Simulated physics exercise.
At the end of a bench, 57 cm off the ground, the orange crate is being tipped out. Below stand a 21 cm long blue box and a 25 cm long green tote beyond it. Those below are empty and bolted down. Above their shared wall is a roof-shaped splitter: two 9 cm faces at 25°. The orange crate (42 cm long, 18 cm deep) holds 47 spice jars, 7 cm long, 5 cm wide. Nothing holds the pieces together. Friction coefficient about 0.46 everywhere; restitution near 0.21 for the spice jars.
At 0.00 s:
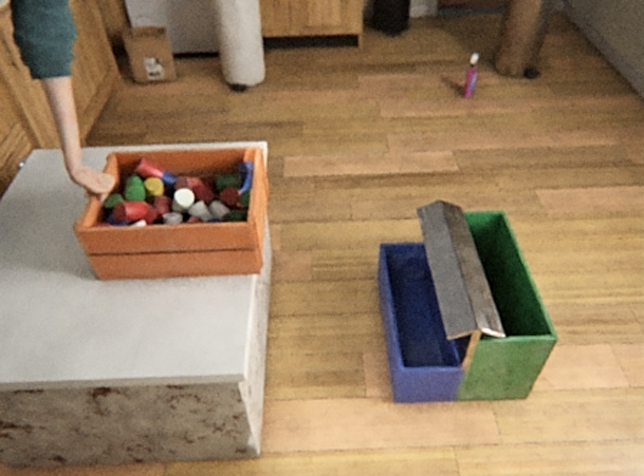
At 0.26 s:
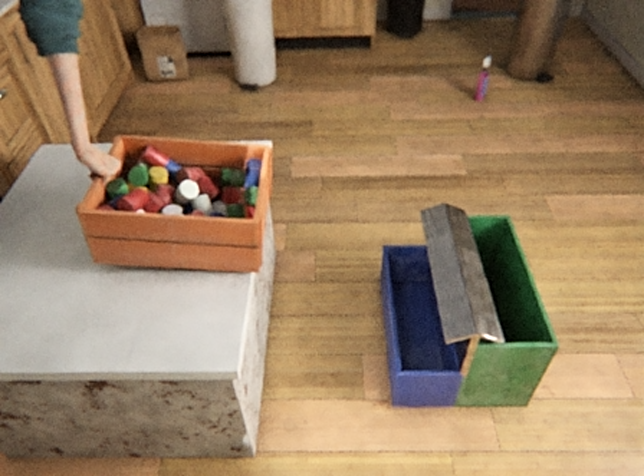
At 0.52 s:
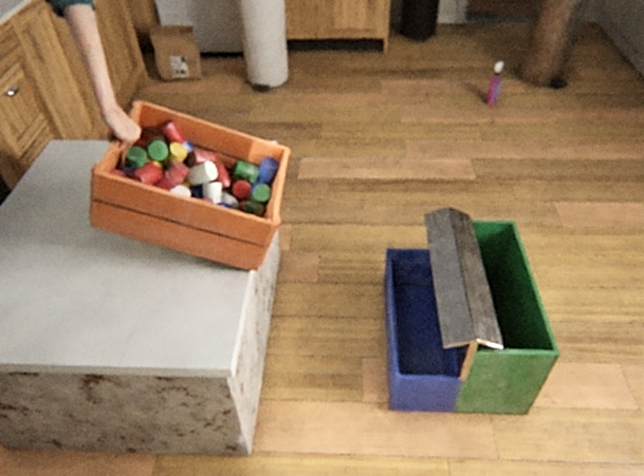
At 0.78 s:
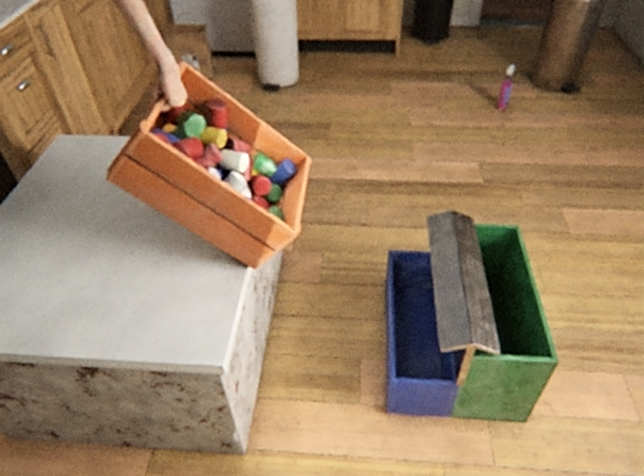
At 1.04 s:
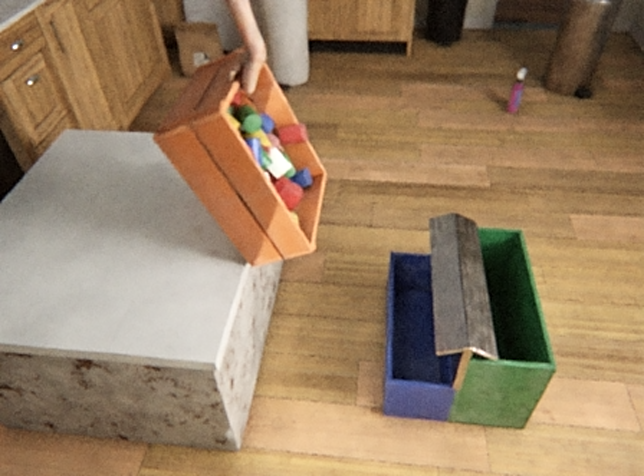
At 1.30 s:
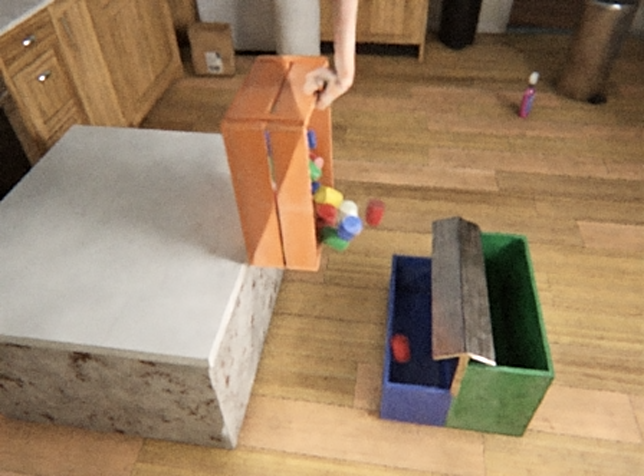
A hand tilting an orange crate of colourful jars up onto its end at a bench edge, the first few tumbling out.
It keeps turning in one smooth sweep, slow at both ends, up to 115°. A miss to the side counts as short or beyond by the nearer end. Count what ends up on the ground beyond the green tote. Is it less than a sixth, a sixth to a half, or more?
Expect fewer than one in six of the load on the ground beyond the green tote.
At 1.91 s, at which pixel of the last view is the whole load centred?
At about (370, 295).
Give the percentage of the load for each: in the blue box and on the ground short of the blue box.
About 40 and 60 per cent.
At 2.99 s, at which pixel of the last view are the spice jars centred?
Near (373, 346).
After 1.57 s, tilt 106°; 38 still in the orange crate, 3 in the blue box, 2 on the ground short of the blue box and 4 in the air.
After 1.91 s, tilt 115°; 13 still in the orange crate, 11 in the blue box, 8 on the ground short of the blue box and 15 in the air.
After 2.38 s, tilt 115°; 6 still in the orange crate, 18 in the blue box, 21 on the ground short of the blue box and 2 in the air.
Outcome (at 2.99 s), 18 in the blue box and 29 on the ground short of the blue box. Asked share, 0 of 47, 0 per cent.
